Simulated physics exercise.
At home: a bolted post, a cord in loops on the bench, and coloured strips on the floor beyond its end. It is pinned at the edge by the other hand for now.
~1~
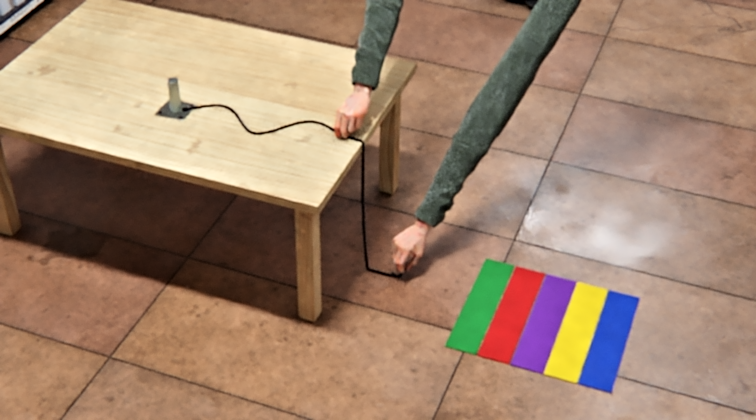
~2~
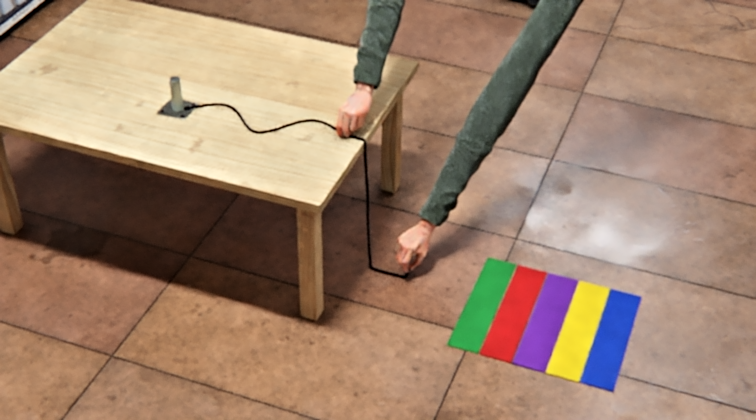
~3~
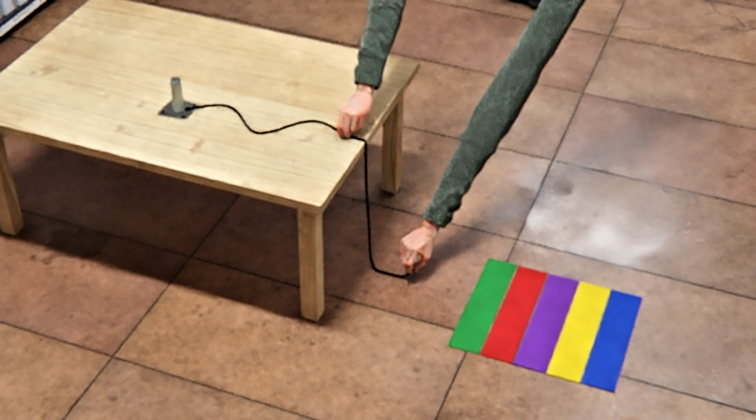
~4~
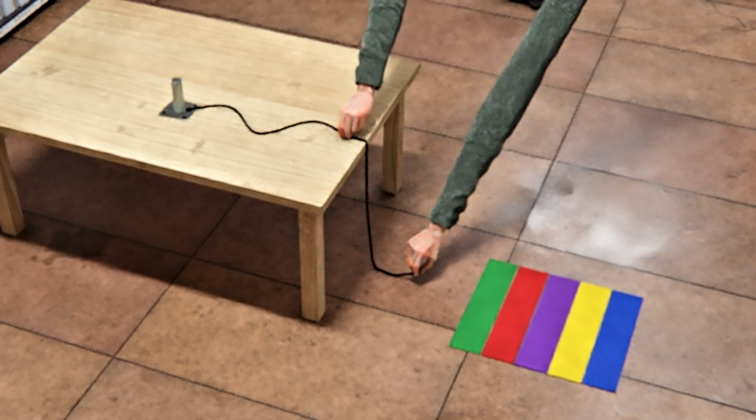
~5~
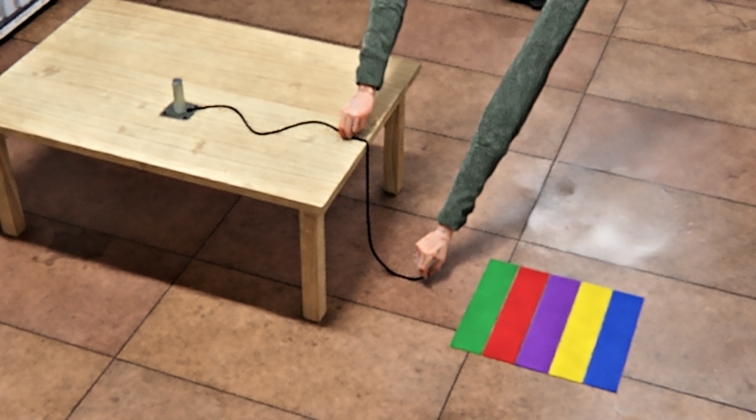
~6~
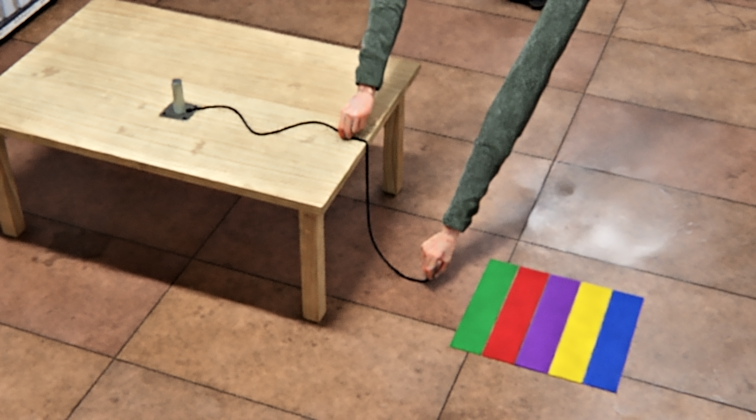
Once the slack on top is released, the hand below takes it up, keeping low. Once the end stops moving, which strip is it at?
It is at the purple strip.
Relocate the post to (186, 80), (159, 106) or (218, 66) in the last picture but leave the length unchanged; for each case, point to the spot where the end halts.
Roughly (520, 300), then (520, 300), then (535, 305).
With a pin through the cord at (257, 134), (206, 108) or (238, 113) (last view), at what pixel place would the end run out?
First (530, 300), next (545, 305), last (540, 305).
Soon after, end near (497, 293); over green.
After that, end near (532, 302); over red.
At the stop, end near (553, 307); over purple. Over purple.
